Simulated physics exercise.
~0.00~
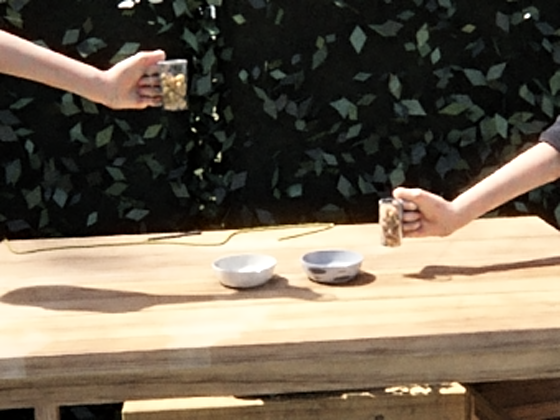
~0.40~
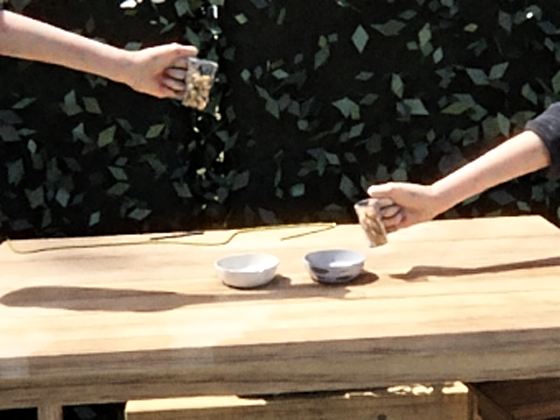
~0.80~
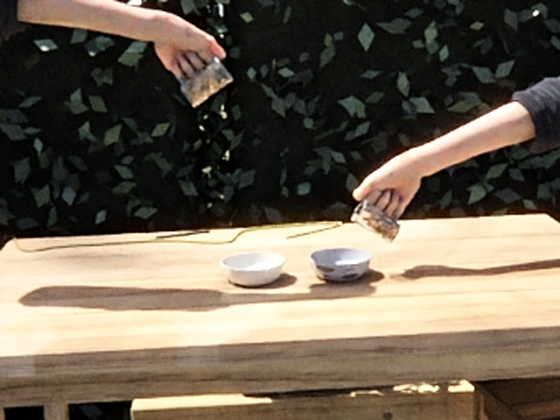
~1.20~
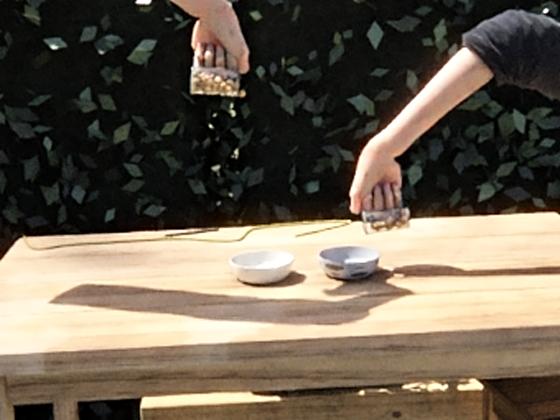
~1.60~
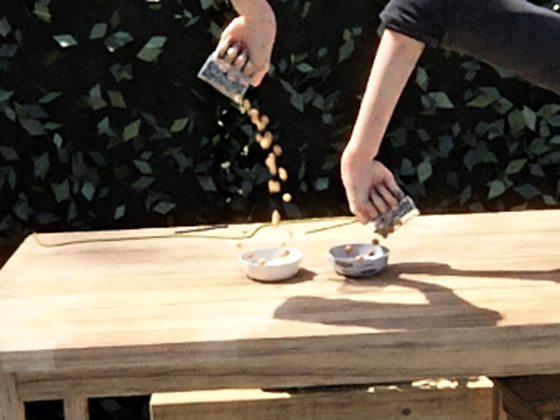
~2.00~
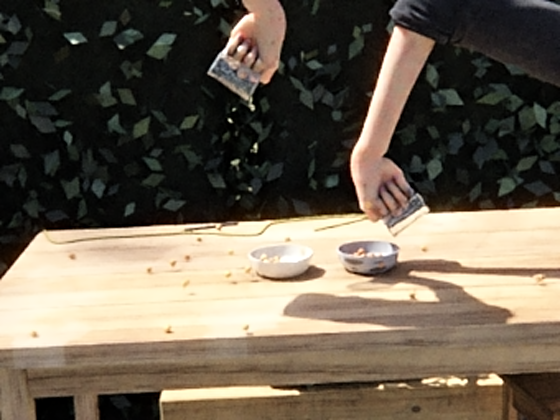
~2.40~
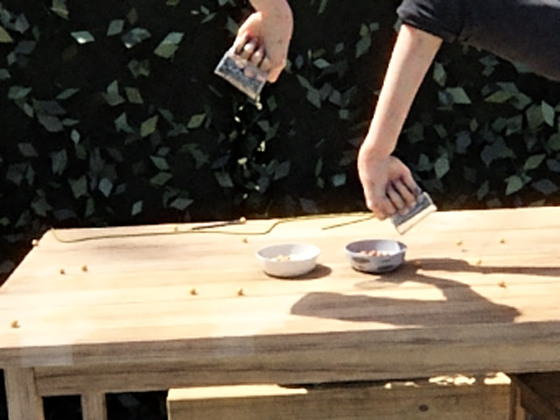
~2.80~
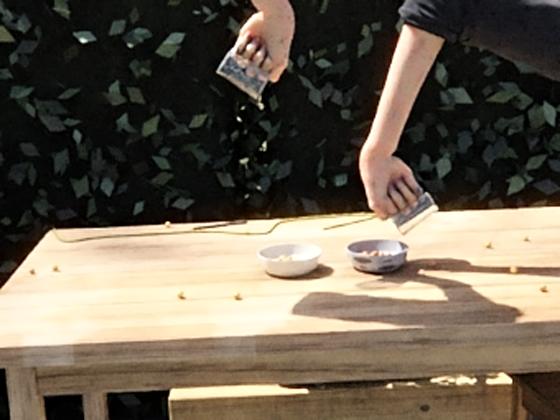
Two hands tipped clear cups of small dry pieces over two low bowls on a wooden table, the left cup held much higher; its pieces bounced and scattered across the tabletop, leaving only some in the white bowl, while the right bowl kept all of its own.
